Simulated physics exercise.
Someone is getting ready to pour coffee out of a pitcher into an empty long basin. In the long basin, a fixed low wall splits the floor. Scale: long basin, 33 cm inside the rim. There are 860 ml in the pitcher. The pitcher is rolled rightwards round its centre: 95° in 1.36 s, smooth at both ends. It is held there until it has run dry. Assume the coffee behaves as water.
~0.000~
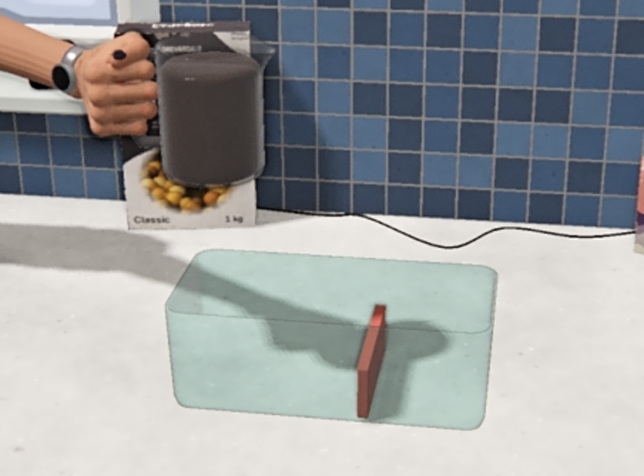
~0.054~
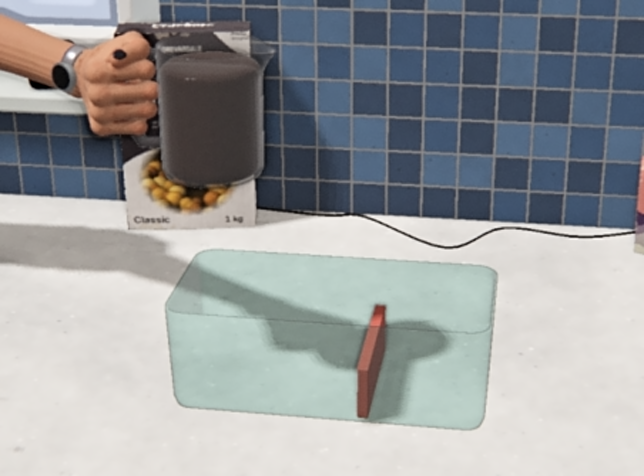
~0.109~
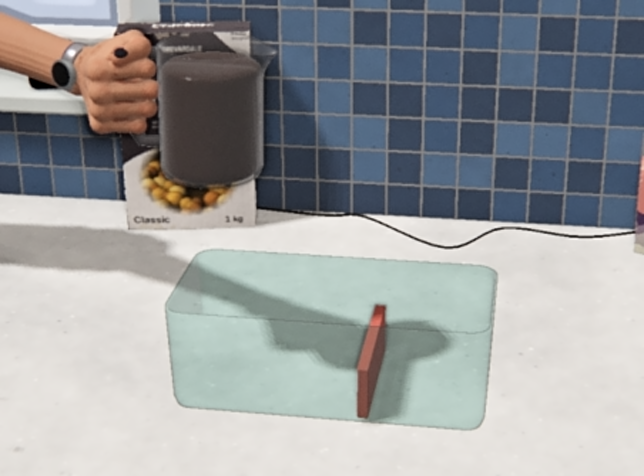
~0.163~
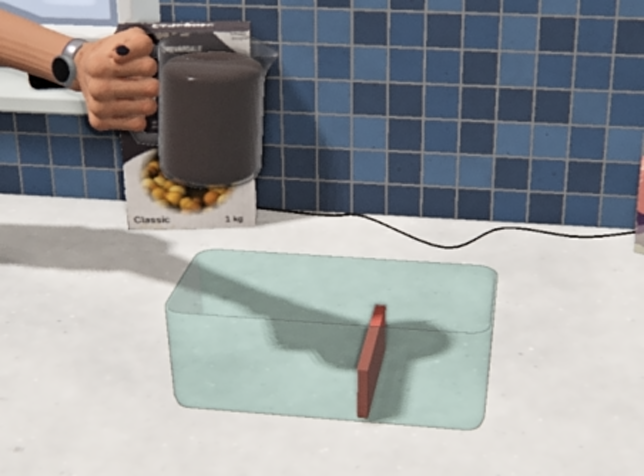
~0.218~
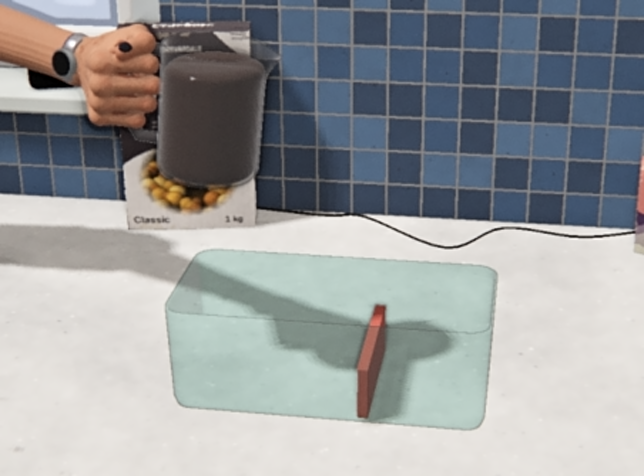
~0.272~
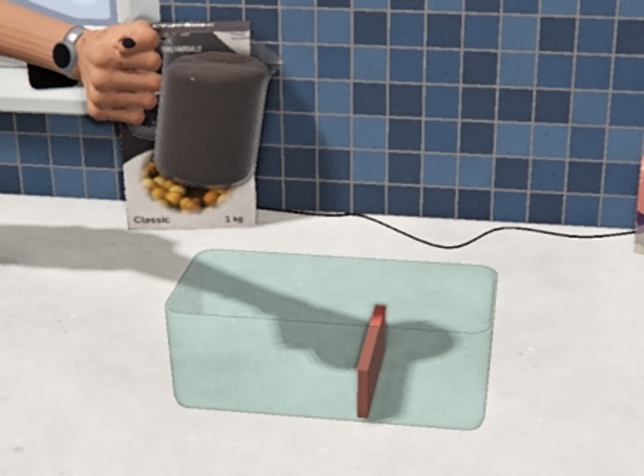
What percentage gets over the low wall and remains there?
54 %.
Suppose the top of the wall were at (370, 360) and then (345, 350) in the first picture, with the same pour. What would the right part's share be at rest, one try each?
I'd say 60 percent on the first go, 90 percent on the next.
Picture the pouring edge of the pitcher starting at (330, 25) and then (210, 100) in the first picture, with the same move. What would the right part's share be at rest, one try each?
Roughly 85 per cent the first time and 0 per cent the second.
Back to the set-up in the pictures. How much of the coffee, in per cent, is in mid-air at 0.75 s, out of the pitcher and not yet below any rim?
At that moment, about 10 percent.
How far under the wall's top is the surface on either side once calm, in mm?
Noted: Left near 46 mm, right near 32 mm.
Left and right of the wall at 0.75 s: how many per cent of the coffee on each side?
Lab note: Left near 1 %, right near 0.
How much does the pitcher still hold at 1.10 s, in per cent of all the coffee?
48 in a hundred, give or take.
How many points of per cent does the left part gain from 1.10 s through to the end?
That is roughly 40 in a hundred of the whole.
By 0.75 s the tilt is 55° and 89 per cent is still to pour, 1 is left of the wall and 0 right of it.
By 1.10 s the tilt is 87° and 49 per cent is still to pour, 4 is left of the wall and 25 right of it.
By 1.46 s the tilt is 95° and 12 per cent is still to pour, 25 is left of the wall and 53 right of it.
By 1.86 s the tilt is 95° and 2 per cent is still to pour, 41 is left of the wall and 54 right of it.
At rest 44 per cent lies left of the wall, 54 right of it and 1 outside.
